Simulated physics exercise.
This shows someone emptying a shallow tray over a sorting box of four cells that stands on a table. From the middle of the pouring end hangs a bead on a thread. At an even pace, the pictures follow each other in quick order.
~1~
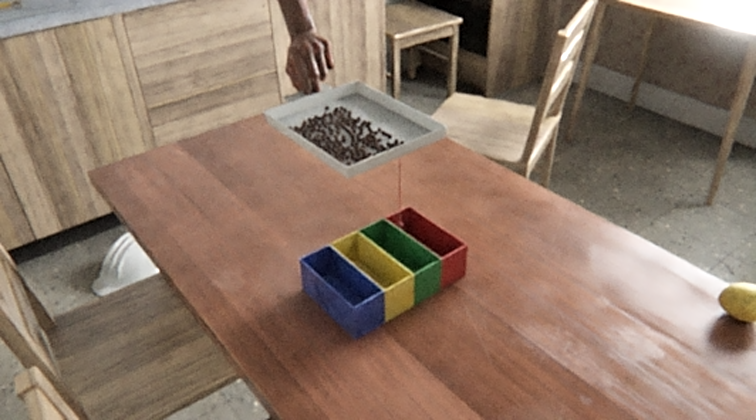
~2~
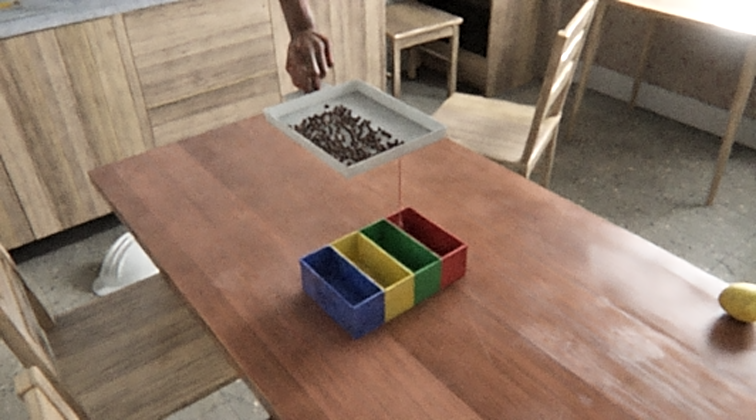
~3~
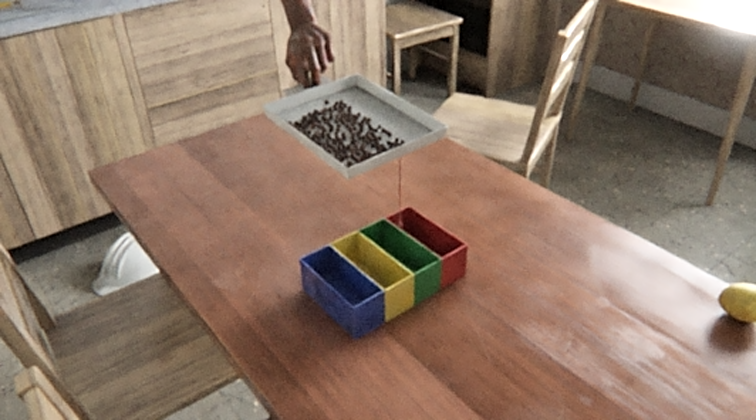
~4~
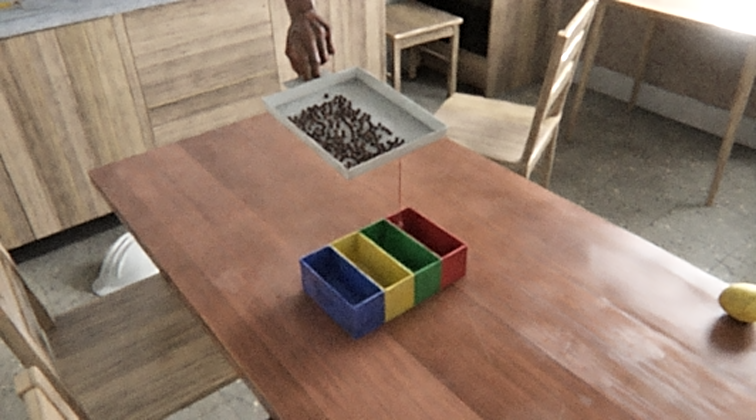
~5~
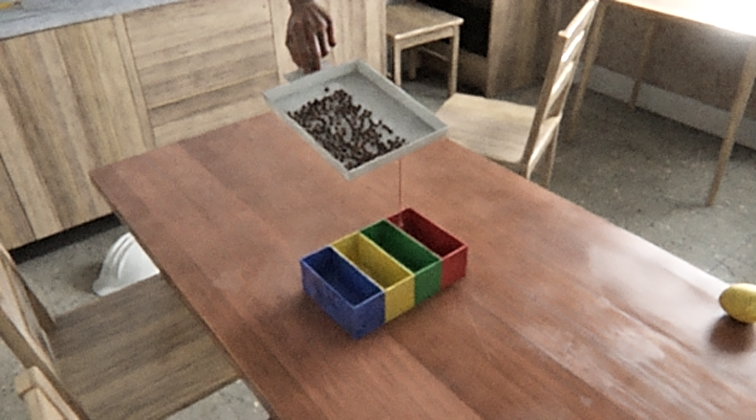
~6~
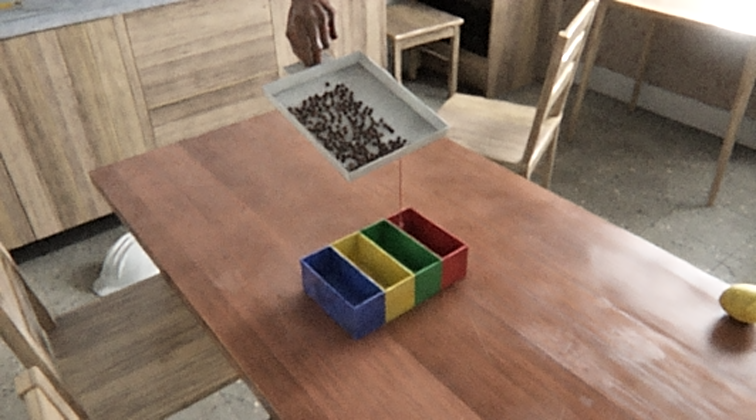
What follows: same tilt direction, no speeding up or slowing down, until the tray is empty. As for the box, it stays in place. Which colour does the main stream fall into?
The yellow cell.
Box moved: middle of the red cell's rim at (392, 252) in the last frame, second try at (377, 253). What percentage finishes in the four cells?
About 90 % and 80 %.
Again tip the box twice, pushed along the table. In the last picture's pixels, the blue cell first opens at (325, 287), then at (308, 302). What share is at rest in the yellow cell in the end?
First placement: 40 per cent; second placement: 0 per cent.
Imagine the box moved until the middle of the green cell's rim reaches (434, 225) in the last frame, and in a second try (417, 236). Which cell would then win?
Try 1: That blue cell. Try 2: Blue.
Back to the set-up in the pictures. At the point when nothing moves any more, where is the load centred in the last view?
It settles centred around (387, 296).
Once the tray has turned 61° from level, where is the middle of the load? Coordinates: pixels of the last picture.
At about (369, 150).
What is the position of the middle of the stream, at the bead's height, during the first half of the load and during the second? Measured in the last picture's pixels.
Near (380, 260) and later near (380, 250).
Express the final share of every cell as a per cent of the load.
Blue cell: 10 %. Yellow cell: 60 %. Green cell: 20 %. Red cell: 0 %.
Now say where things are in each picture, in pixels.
Corners of the pouring end at (348, 166) and (444, 126), level; middle of the load at (343, 137), allspice berries; bead on its thread at (400, 225); blue cell at (369, 312); yellow cell at (399, 295); green cell at (427, 279); red cell at (454, 264), in the first picture.
Corners of the pouring end at (348, 166) and (444, 126), level; middle of the load at (343, 137), in the second picture.
Corners of the pouring end at (348, 167) and (445, 126), tipped barely, lowest at the left corner; middle of the load at (343, 135), in the third picture.
Corners of the pouring end at (348, 168) and (445, 126), tipped a little, lowest at the left corner; middle of the load at (343, 132), in the fourth picture.
Corners of the pouring end at (349, 170) and (446, 126), tipped a little, lowest at the left corner; middle of the load at (344, 129), in the fifth picture.
Corners of the pouring end at (350, 172) and (447, 126), tipped a little, lowest at the left corner; middle of the load at (345, 128); blue cell at (370, 313); yellow cell at (400, 296); green cell at (428, 280); red cell at (454, 265), in the sixth picture.
Soon after the last picture, tray tipped steeply; nearly all on the tray; a stray few falling or outside the box.
A little later, tray tipped past a quarter turn; about a third on the tray; about a quarter in the yellow cell; a small part in the blue cell; a small part in the green cell; about a third falling or outside the box.
Later still, tray tipped past a quarter turn; about two thirds in the yellow cell; about a quarter in the green cell; a small part in the blue cell; a stray few in the red cell; a stray few falling or outside the box.
At rest, tray tipped past a quarter turn; about two thirds in the yellow cell; about a quarter in the green cell; a small part in the blue cell; a stray few in the red cell; a stray few outside the box.
